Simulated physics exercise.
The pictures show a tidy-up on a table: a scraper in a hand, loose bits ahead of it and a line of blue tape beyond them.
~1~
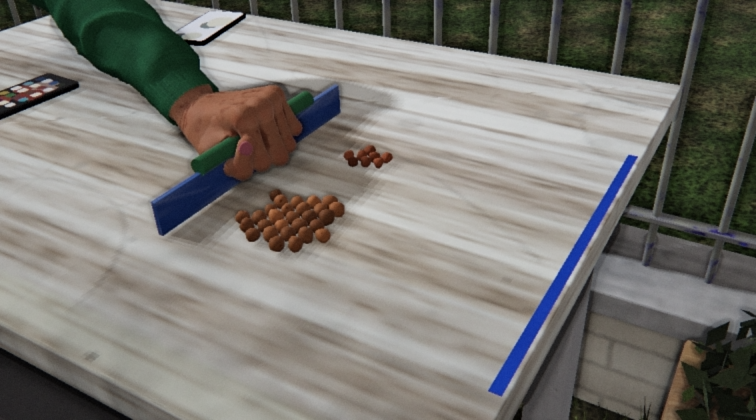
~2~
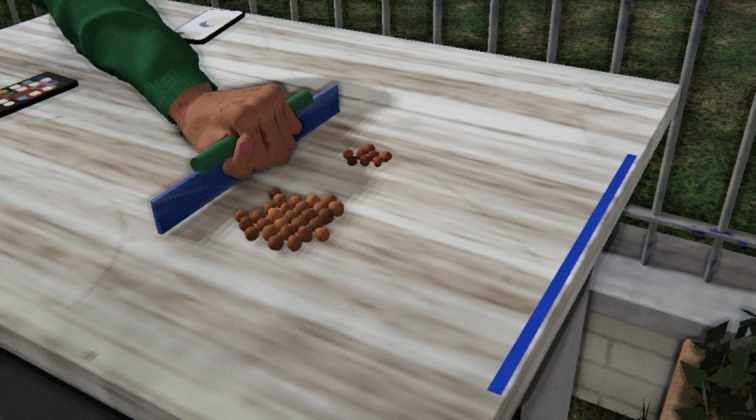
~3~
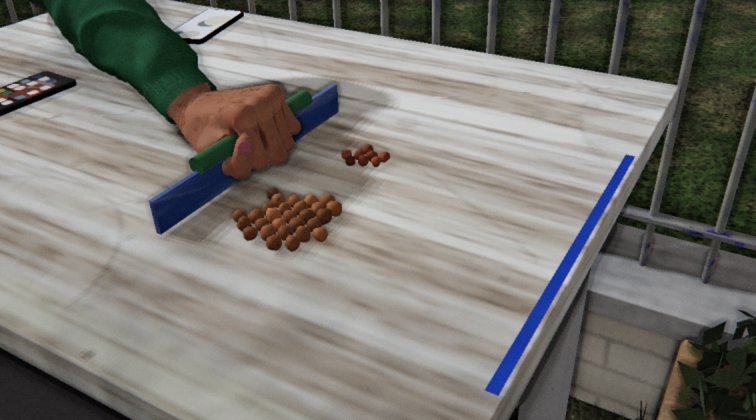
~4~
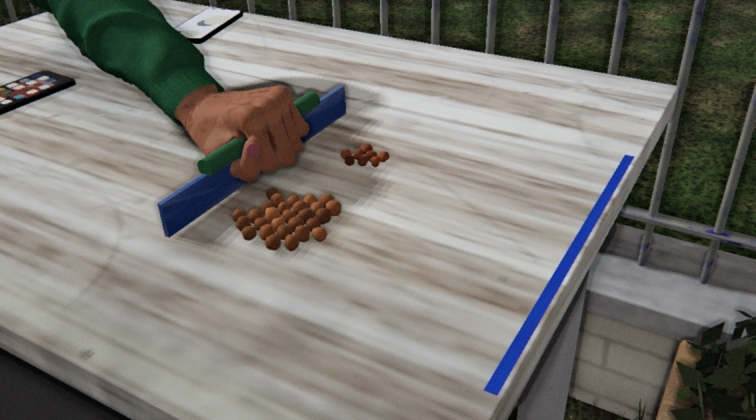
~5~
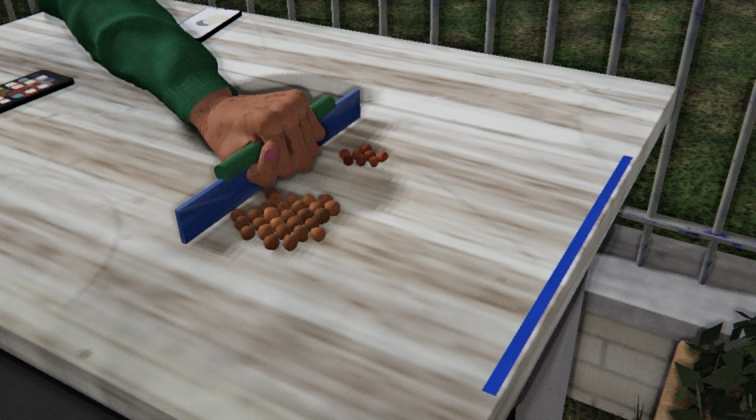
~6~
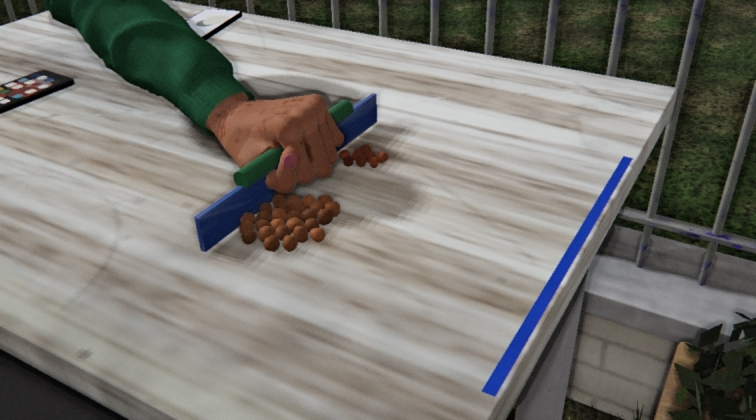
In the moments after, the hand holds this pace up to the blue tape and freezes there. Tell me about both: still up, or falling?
The nearer batch loses pieces over the edge; the farther batch loses pieces over the edge.
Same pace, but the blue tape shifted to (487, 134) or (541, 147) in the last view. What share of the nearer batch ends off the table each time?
First some 0, then 0 per cent.
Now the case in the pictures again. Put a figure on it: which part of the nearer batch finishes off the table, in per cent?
Roughly 100 in a hundred.
Then, 0.70 s on from there, scraper still moving, near (431, 181); nearer batch all on the table, its front near (430, 277); farther batch all on the table, its front near (477, 181).
Then, 1.42 s on from there, scraper stopped at the blue tape; nearer batch all but a few over the edge; farther batch the whole lot over the edge.
In the end, scraper stopped at the blue tape; nearer batch all but a few over the edge; farther batch the whole lot over the edge.
